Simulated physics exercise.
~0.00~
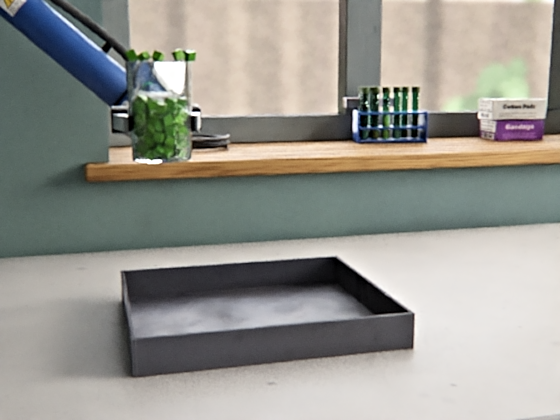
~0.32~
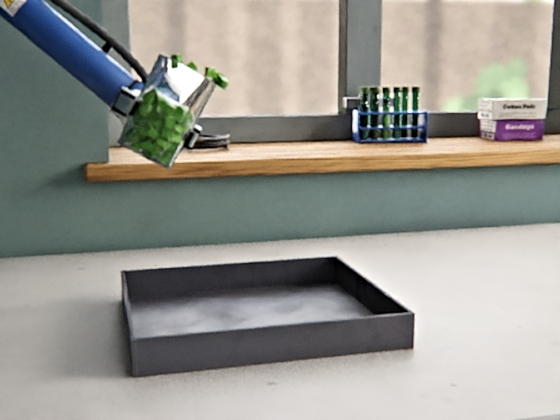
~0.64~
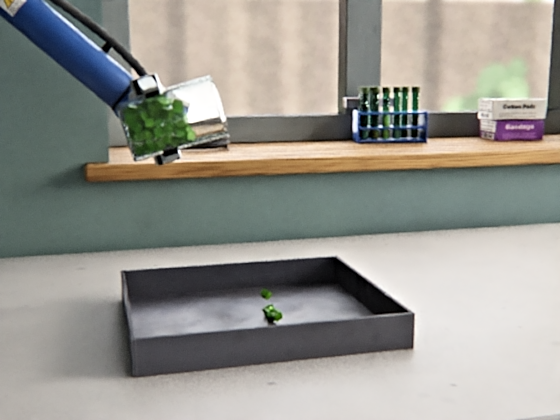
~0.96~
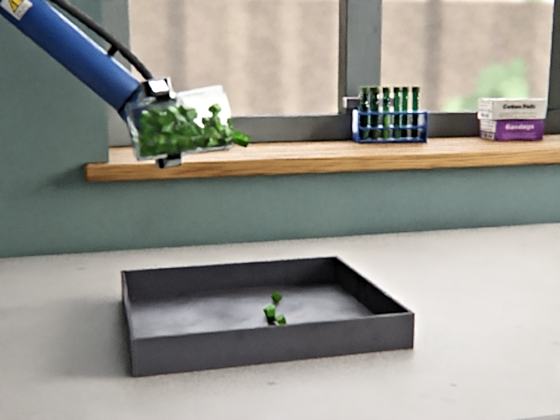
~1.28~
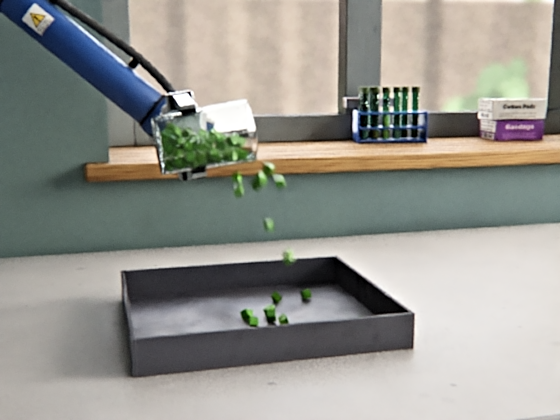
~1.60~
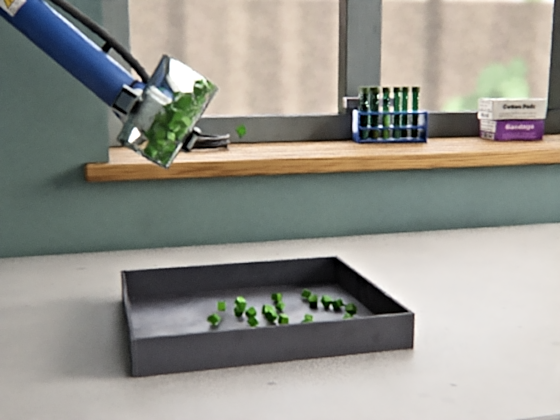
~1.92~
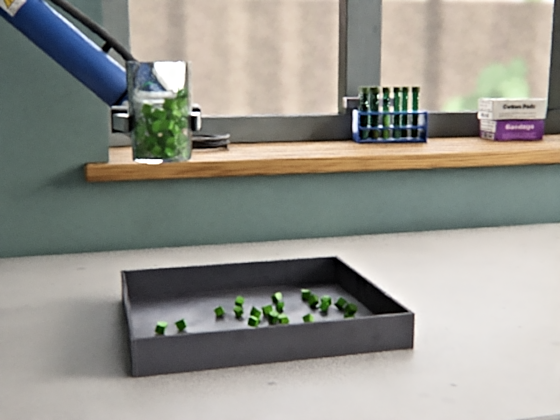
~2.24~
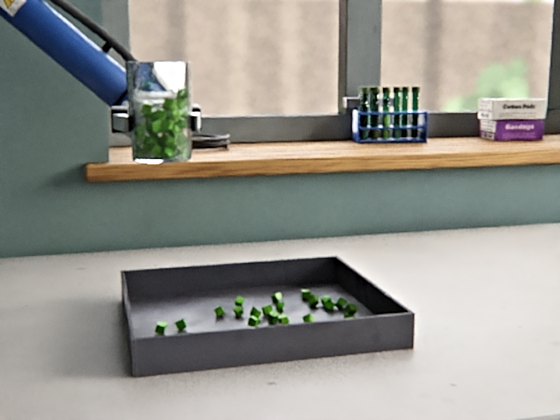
A blue robotic arm tipped a clear beaker of green vegetable pieces over a dark tray on a table, spilling some of them in, then turned it back upright, leaving pieces scattered across the tray and the beaker still holding most of its load.
